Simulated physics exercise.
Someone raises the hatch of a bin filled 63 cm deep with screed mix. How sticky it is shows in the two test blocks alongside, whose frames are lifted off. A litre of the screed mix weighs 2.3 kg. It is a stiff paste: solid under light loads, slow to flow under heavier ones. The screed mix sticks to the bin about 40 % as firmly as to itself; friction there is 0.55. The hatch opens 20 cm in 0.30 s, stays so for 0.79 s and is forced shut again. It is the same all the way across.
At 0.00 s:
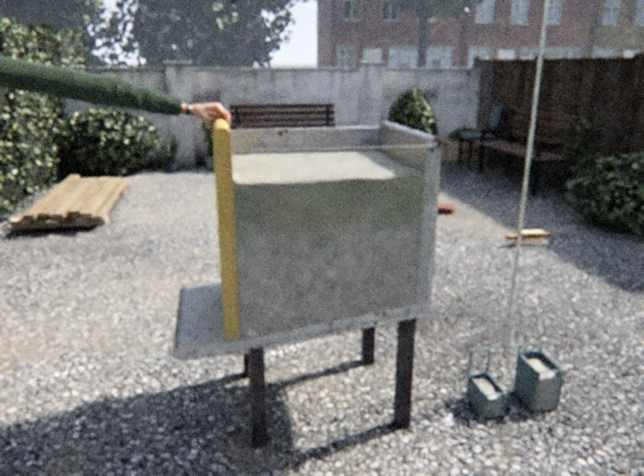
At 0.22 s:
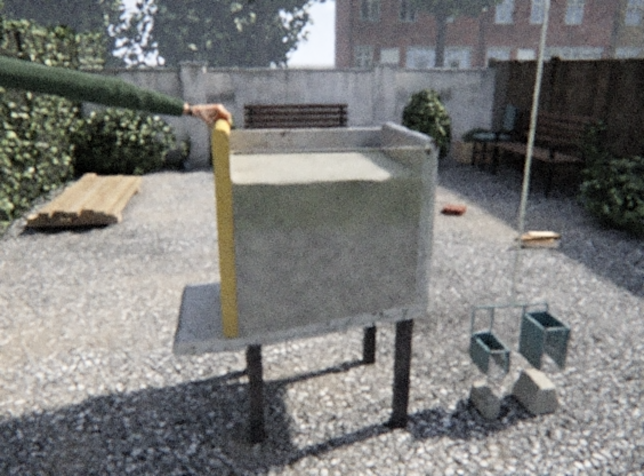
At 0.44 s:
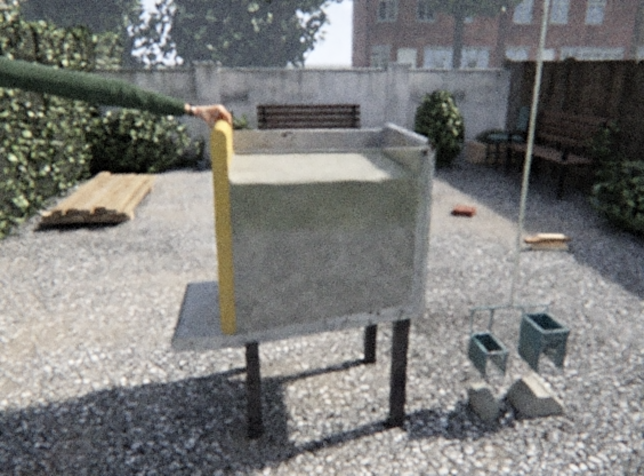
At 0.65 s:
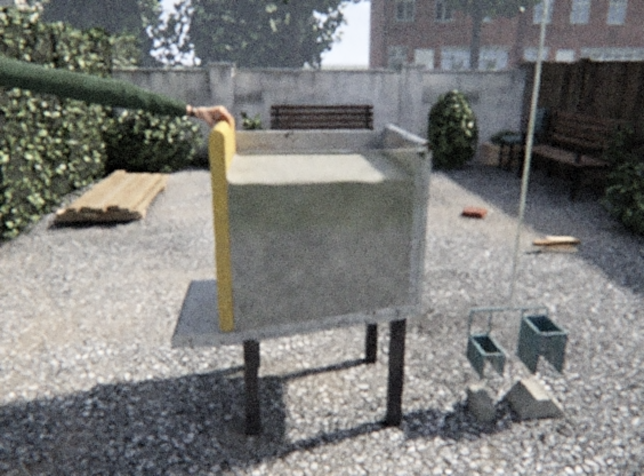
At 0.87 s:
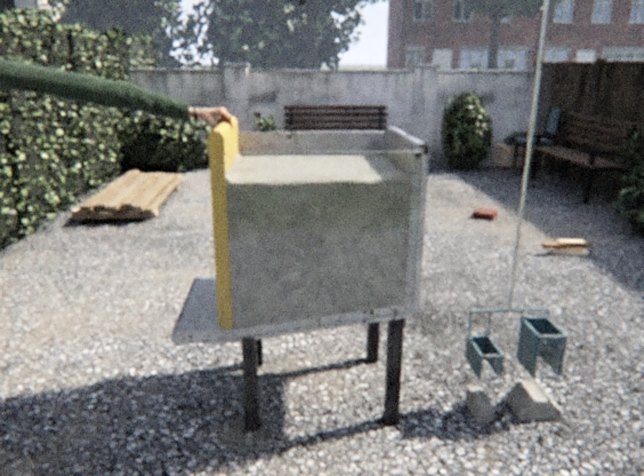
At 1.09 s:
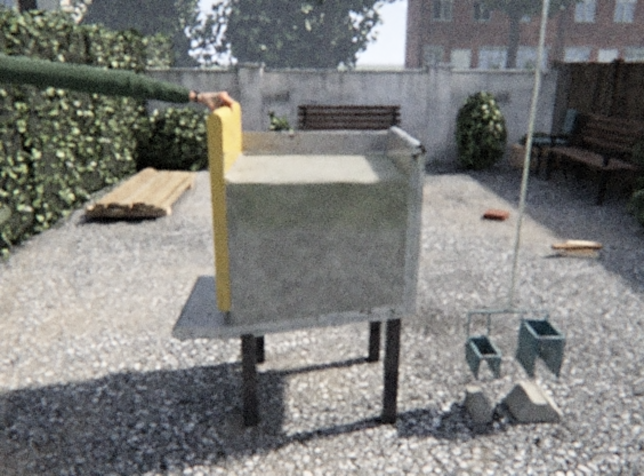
Two small green casings rose off a pair of grey blocks on the gravel, which sagged lower, before a green-sleeved hand slightly raised the yellow hatch on the left of the bin.
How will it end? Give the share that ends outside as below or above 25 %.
It comes out above 25 %.
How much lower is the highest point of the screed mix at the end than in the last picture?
Roughly 14 cm.
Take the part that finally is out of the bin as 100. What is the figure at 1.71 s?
About 50 %.
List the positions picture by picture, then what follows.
In the first frame, top of the hatch at (222, 136), not yet moved; top of the screed mix at (302, 179); blocks stand 9.8 cm, 18 cm (left to right).
In the second frame, top of the hatch at (220, 137), not yet moved; top of the screed mix at (299, 180); blocks stand 9.1 cm, 13 cm (left to right).
In the third frame, top of the hatch at (218, 137), not yet moved; top of the screed mix at (296, 180); blocks stand 8.8 cm, 11 cm (left to right).
In the fourth frame, top of the hatch at (217, 138), not yet moved; top of the screed mix at (293, 180); blocks stand 8.6 cm, 11 cm (left to right).
In the fifth frame, top of the hatch at (216, 139), not yet moved; top of the screed mix at (291, 181); blocks stand 8.5 cm, 11 cm (left to right).
In the sixth frame, top of the hatch at (214, 121), moved 6.5 cm; top of the screed mix at (377, 180); blocks stand 8.5 cm, 11 cm (left to right).
After 1.37 s, the hatch is 20 cm open and 4 % is out.
After 1.71 s, the hatch is 20 cm open and 16 % is out.
After 2.05 s, the hatch is 20 cm open and 27 % is out.
After 2.38 s, the hatch is 5.0 cm open and 34 % is out.
After 3.08 s, at the end, the hatch is shut and 34 % is out.
